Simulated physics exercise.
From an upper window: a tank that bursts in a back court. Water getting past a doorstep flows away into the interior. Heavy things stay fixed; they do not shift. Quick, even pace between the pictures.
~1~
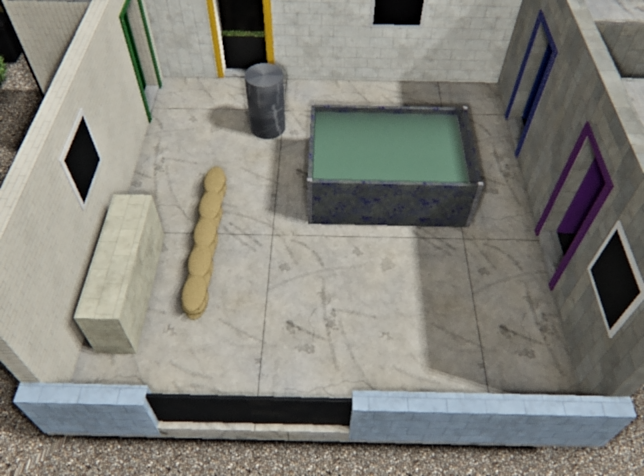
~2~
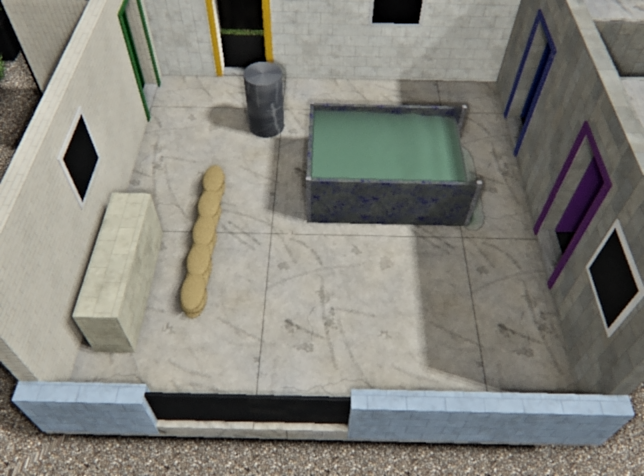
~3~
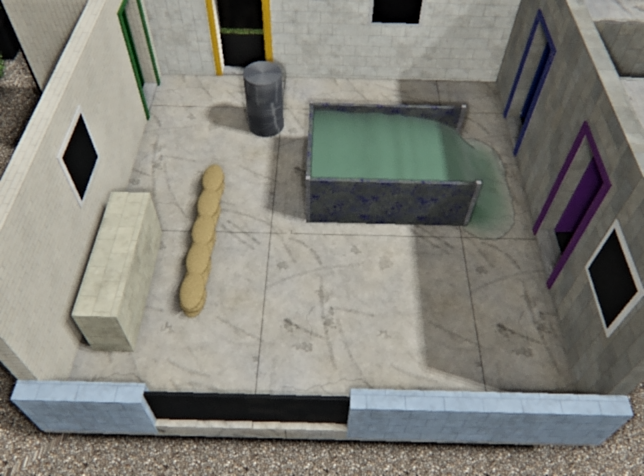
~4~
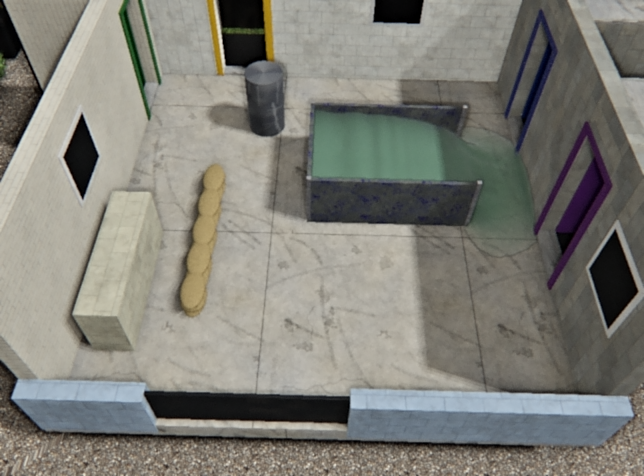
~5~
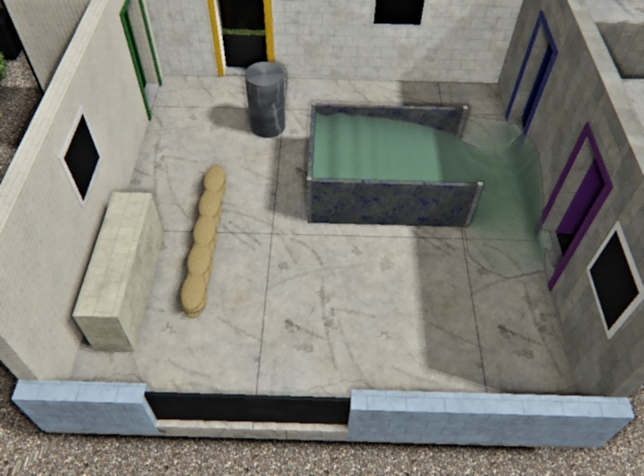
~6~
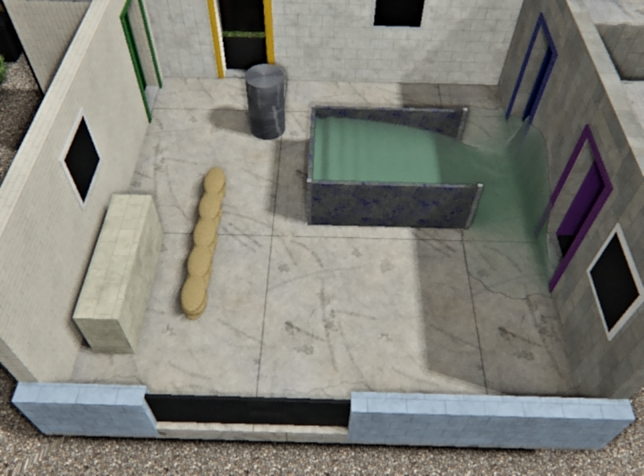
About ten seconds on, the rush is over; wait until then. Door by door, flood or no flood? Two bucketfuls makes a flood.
Green door: Beyond two buckets. Blue door: Beyond two buckets. Purple door: Beyond two buckets. Yellow door: Beyond two buckets.
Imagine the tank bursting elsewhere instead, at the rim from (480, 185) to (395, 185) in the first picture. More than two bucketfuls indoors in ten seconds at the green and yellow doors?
Taking them in turn, green door ends up above and yellow door ends up above.
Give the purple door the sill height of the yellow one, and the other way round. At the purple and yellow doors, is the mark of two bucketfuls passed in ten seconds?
So, one at a time, the purple door breaks past the limit while the yellow door never reaches the limit.
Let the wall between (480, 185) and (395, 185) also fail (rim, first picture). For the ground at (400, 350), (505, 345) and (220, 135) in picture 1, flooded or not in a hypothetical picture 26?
Going in your order, I'd say drenched, then drenched, then still bare.
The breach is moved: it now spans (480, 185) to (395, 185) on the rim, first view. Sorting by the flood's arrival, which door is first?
It's the one in purple that comes first.
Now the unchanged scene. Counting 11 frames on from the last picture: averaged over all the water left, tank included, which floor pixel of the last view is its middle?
The spot I would choose is (446, 201).
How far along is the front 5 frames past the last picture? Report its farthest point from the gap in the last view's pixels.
Close to (573, 421).
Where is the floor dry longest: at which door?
That would be the one in green.
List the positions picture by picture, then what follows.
The first frame shows still water in the open tank at (391, 147).
In the second frame, the front is at a hidden place, out from the gap at (460, 174).
In the third frame, water pours out at (460, 175) and has run to (477, 143).
In the fourth frame, the front is at (507, 141), out from the gap at (460, 176).
In the fifth frame, water pours out at (460, 178) and has run to (507, 125).
In the sixth frame, water pours out at (460, 180) and has run to (502, 110).
A moment on, water covers 15 % of the floor; the green door not reached, the blue door far over two buckets in, the purple door under two buckets in, the yellow door not reached.
Next, water covers 30 % of the floor; the green door not reached, the blue door far over two buckets in, the purple door over two buckets in, the yellow door not reached.
Then, water covers 55 % of the floor; the green door not reached, the blue door far over two buckets in, the purple door far over two buckets in, the yellow door wet at the sill, nothing in.
Later, water covers 90 % of the floor; the green door far over two buckets in, the blue door far over two buckets in, the purple door far over two buckets in, the yellow door wet at the sill, nothing in.
In the end, water covers 95 % of the floor; the green door far over two buckets in, the blue door far over two buckets in, the purple door far over two buckets in, the yellow door over two buckets in.
